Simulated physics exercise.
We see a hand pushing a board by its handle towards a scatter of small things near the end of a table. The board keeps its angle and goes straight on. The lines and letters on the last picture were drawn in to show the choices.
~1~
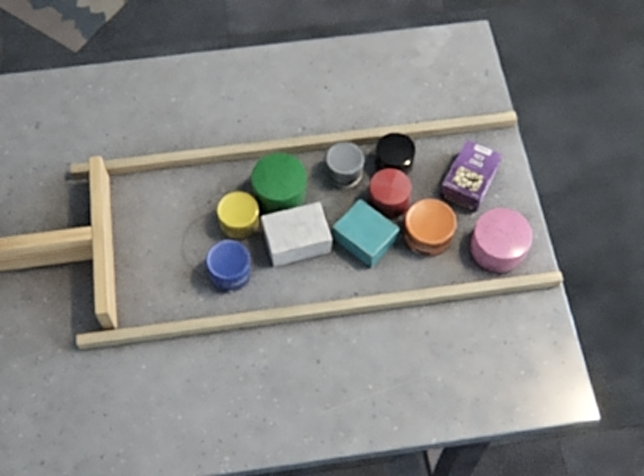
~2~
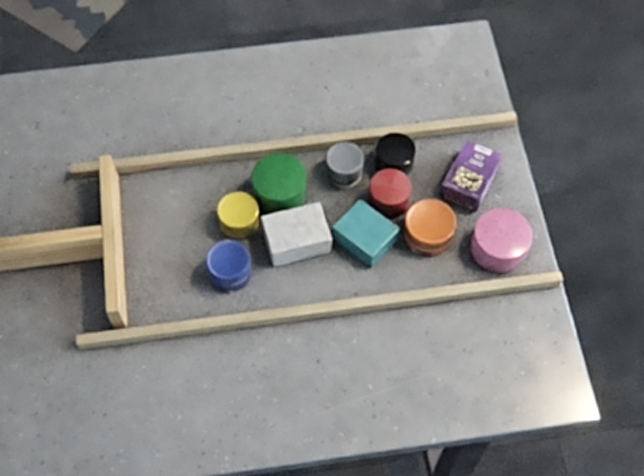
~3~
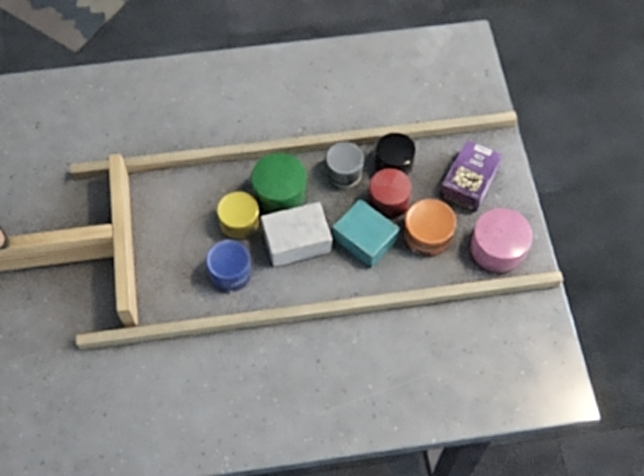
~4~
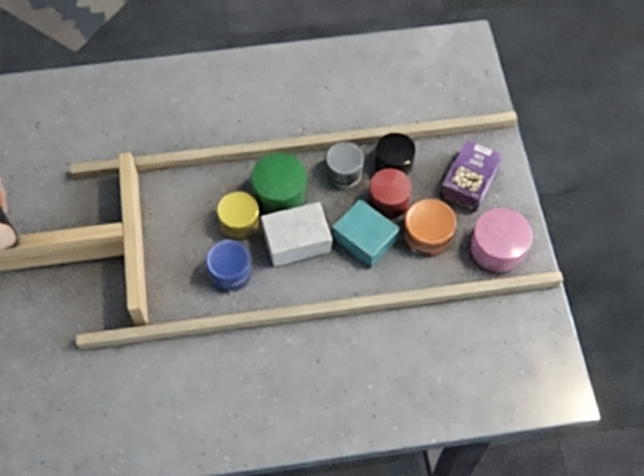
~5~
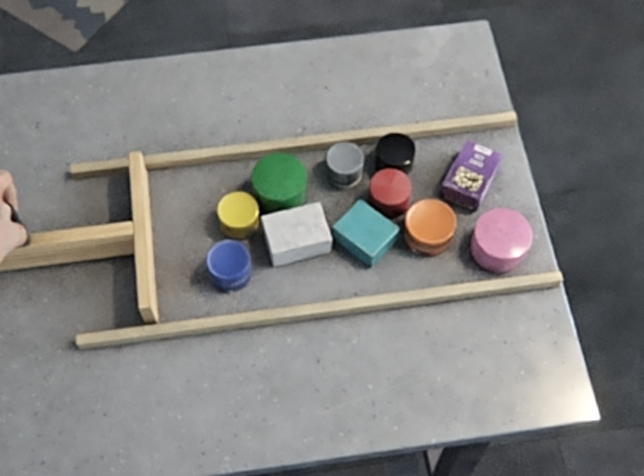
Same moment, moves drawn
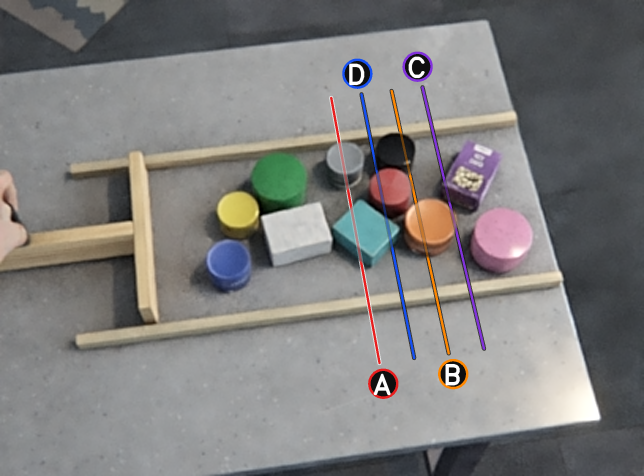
Hand sliding a wooden pusher board slowly rightwards between two rails, towards colourful tubs, tins and blocks sitting still on a grey table.
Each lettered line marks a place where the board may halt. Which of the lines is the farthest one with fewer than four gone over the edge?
Up to line B.
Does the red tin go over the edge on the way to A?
By then, no.
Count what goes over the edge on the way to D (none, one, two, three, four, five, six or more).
By then, one.
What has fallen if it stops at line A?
The pink pot goes over.
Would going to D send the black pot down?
No.
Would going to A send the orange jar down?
No.
On the marked copy, A at (354, 221); B at (418, 213); C at (451, 209); D at (386, 217).
Following B. Soon after the start, board (241, 214); red tin (395, 190); turquoise block (377, 232).
Later, board (344, 201); pink pot (556, 244); orange jar (501, 237).
In the end, board (416, 192); pink pot over the edge; orange jar over the edge; two fallen.
As for the rest, A is within the limit but short; C drops five; D is within the limit but short.
